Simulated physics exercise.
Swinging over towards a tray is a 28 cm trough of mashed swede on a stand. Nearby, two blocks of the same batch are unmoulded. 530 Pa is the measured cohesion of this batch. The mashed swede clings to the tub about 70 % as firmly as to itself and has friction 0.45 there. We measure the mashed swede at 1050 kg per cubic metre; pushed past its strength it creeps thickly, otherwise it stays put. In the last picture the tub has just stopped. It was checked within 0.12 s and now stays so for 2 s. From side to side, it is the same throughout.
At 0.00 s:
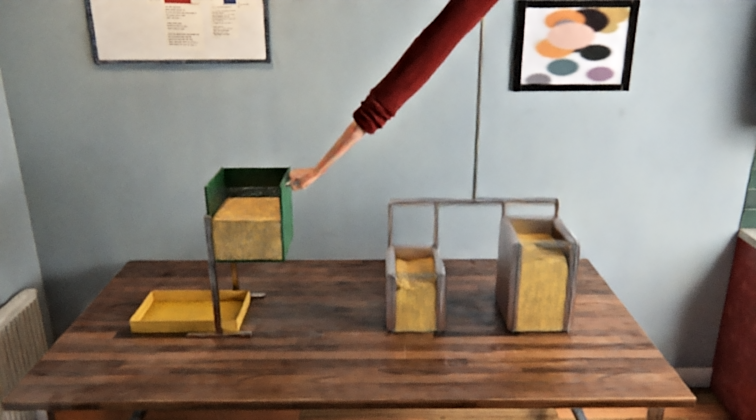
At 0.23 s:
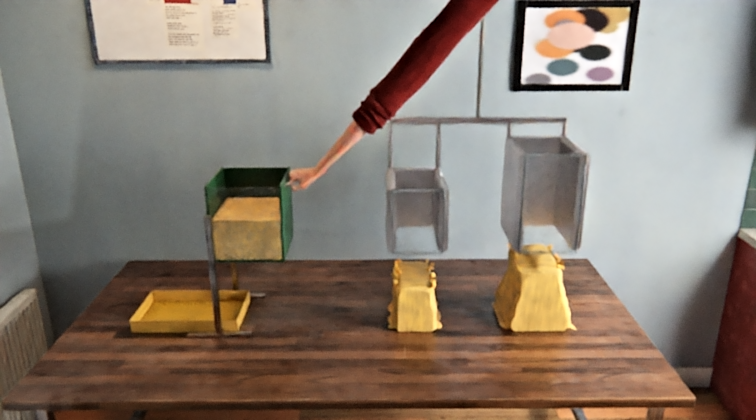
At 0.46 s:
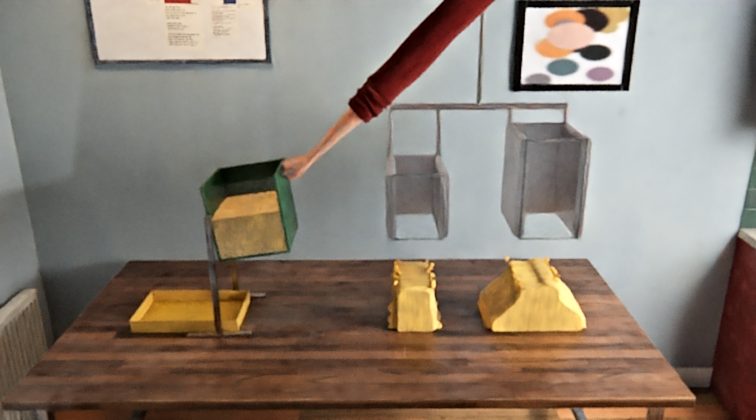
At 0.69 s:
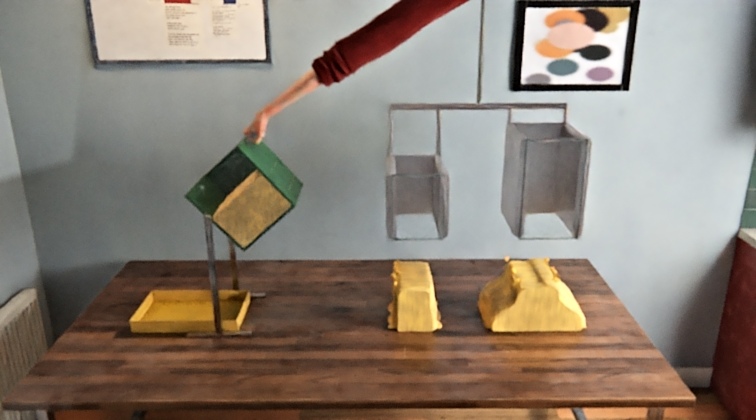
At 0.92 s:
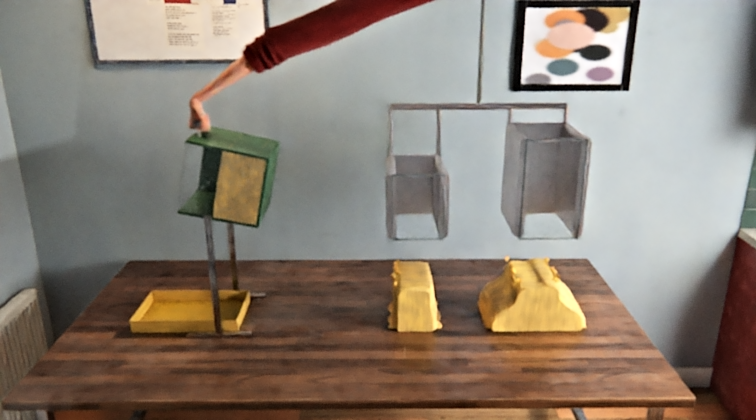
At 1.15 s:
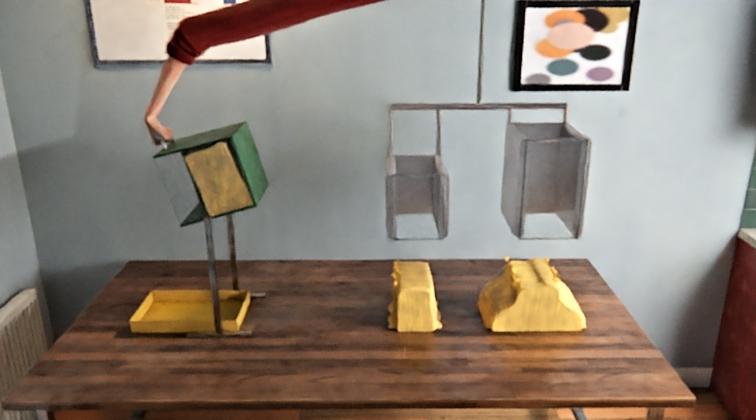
A hand in a dark red sleeve tips a green trough of yellow mash leftward on its stand, over a yellow tray at the left of a wooden table. Before that, two grey, clear-sided moulds on a hanging frame rise off two yellow blocks at right, and the larger block slumps lower and wider. The fixed front view shows a blue-grey wall with a poster and a framed picture of coloured ovals.
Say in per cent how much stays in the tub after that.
Close to 50 percent stays in.
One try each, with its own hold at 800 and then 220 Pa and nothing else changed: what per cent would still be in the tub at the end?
Roughly 95 % followed by roughly 25 %.
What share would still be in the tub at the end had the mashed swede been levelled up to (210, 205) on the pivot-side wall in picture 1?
35 %.
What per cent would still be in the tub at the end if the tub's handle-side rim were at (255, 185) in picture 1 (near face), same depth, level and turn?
100 %.
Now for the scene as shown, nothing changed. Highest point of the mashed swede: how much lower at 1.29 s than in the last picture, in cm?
Around 6 cm below its level in the last picture.
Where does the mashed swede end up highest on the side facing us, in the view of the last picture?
Peak location: Approx. (214, 190).
After 1.29 s, the tub is at 105 degrees and holds 100 %.
After 1.46 s, the tub is at 105 degrees and holds 71 %.
After 1.63 s, the tub is at 105 degrees and holds 52 %.
After 1.80 s, the tub is at 105 degrees and holds 50 %.
After 3.15 s, at the end, the tub is at 105 degrees and holds 50 %.
